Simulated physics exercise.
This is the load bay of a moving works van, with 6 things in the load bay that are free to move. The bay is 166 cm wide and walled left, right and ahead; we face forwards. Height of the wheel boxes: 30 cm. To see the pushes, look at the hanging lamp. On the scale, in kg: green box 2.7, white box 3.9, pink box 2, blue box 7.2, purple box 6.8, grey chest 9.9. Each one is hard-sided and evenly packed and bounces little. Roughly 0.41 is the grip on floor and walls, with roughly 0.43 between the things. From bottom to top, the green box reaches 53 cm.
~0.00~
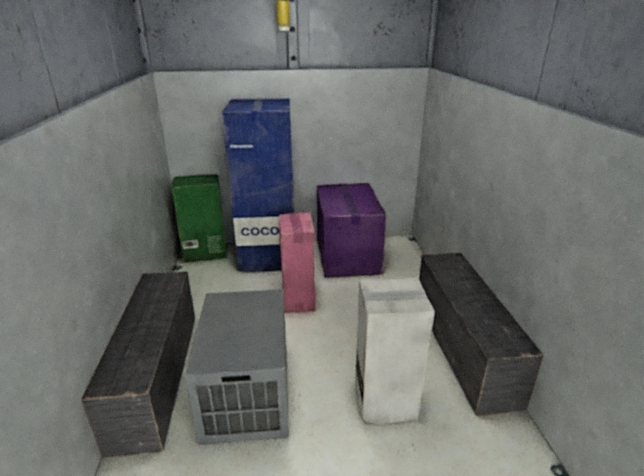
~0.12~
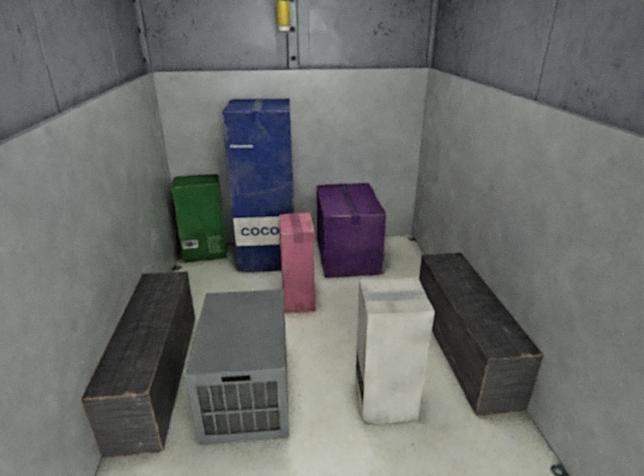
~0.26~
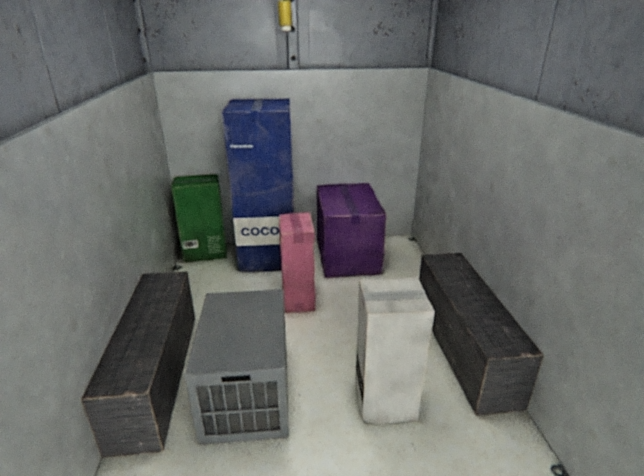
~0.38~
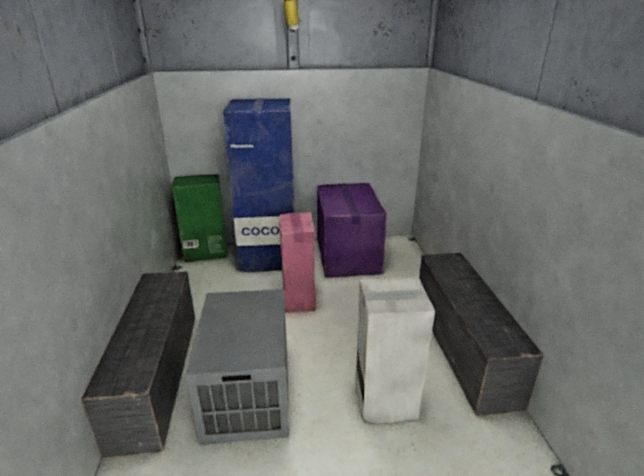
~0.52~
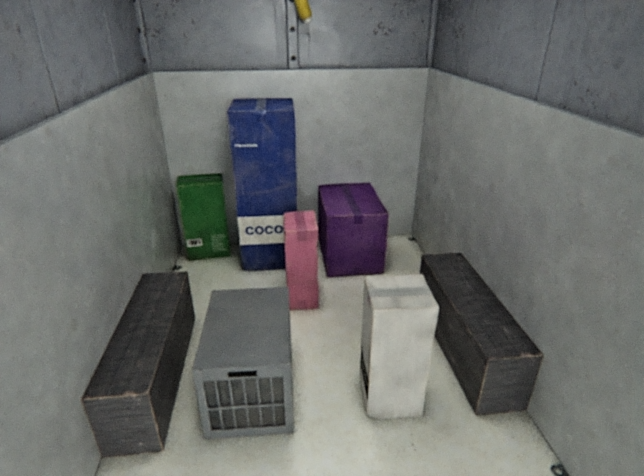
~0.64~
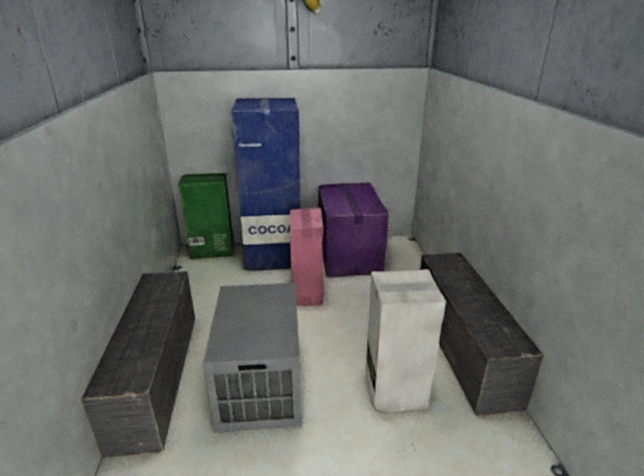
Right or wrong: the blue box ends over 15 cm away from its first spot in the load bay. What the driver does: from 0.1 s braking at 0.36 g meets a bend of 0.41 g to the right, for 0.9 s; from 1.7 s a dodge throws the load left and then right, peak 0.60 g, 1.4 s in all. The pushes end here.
Right.
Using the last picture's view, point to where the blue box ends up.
Around pixel (322, 183).
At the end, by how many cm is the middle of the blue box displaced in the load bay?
Net distance near 36 cm.
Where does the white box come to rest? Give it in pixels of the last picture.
Near (428, 319).
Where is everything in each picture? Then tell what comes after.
Steady run; blue box (264, 187); green box (201, 219), in the first frame.
Steady run; pink box (297, 263); purple box (348, 228), in the second frame.
Force 0.23 g forwards, 0.26 g right; grey chest (244, 361); green box (201, 219), in the third frame.
Force 0.36 g forwards, 0.41 g right; white box (390, 352); pink box (298, 263), in the fourth frame.
Force 0.36 g forwards, 0.41 g right; purple box (350, 228); grey chest (250, 357) slid 3 cm, in the fifth frame.
Force 0.36 g forwards, 0.41 g right; blue box (270, 185) slid 4 cm; green box (208, 216) slid 5 cm, in the sixth frame.
After 0.94 s, force 0.09 g forwards, 0.10 g right; blue box slid 4 cm near (270, 185); white box slid 25 cm; grey chest slid 25 cm.
After 2.54 s, force 0.24 g right; blue box leaning 10° near (255, 183); pink box leaning 30°; white box slid 25 cm.
After 2.94 s, force 0.27 g right; blue box leaning 22° near (299, 179); pink box leaning 68°; white box slid 28 cm.
At rest (3.6 s), tipped over in the load bay, pink box and blue box; not toppled but over 15 cm from the start, white box, purple box and grey chest; the last one in place, give or take 15 cm. In the last view, blue box near (322, 183).
